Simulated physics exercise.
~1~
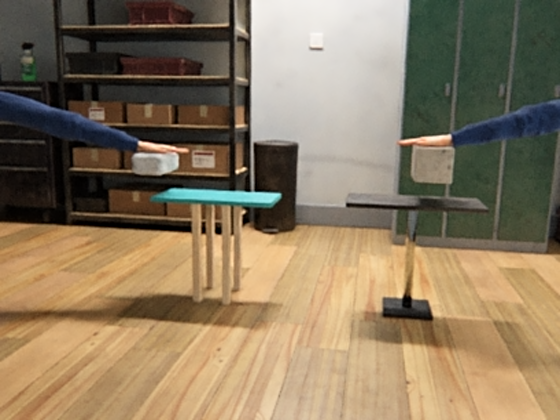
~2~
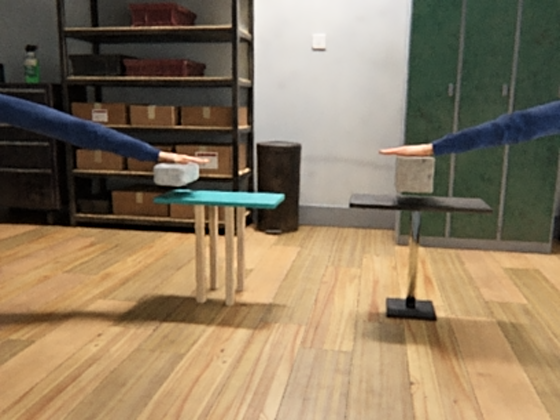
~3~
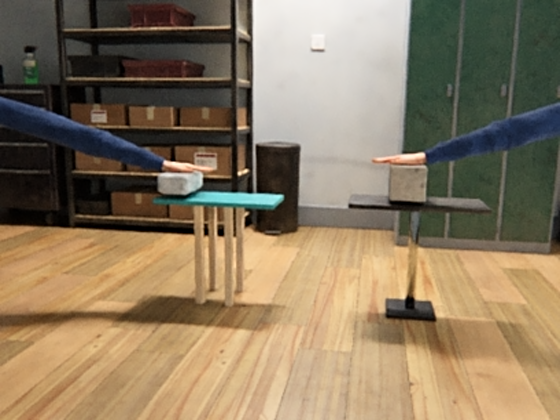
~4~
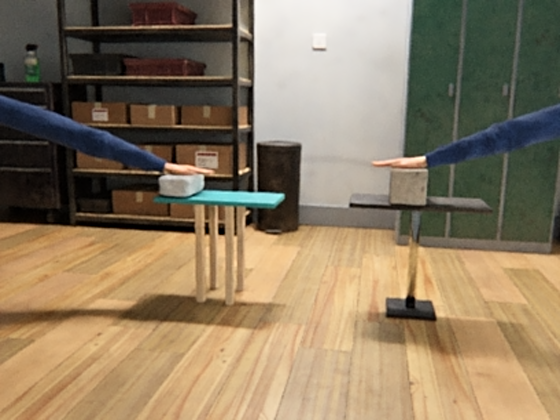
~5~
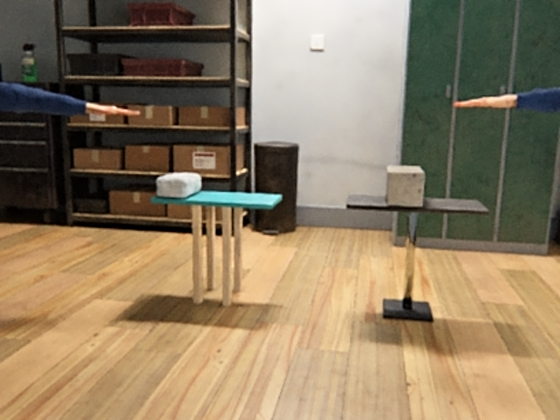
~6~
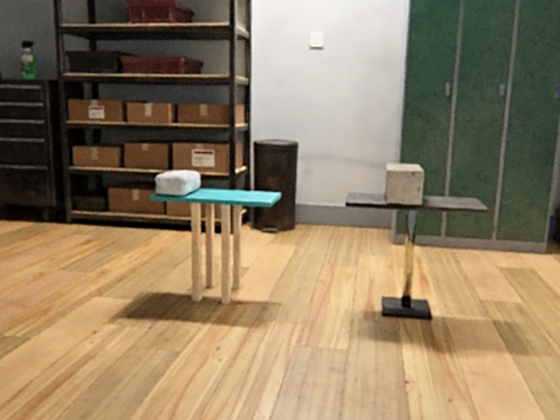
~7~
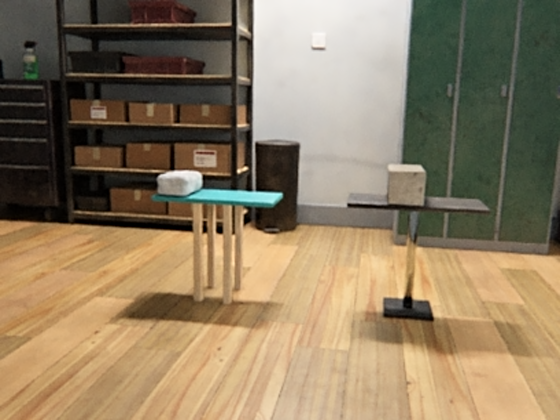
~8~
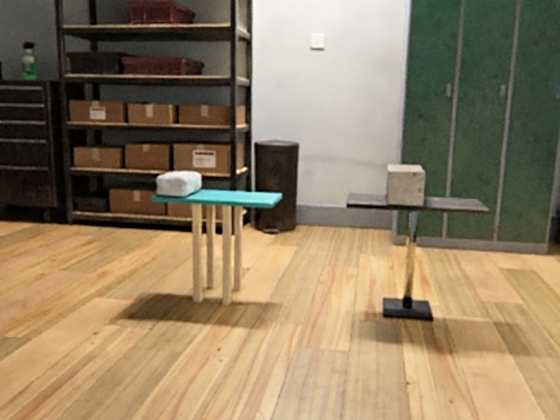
Two hands set a cushion and a slab on separate stands, withdraw, and both stay steady.
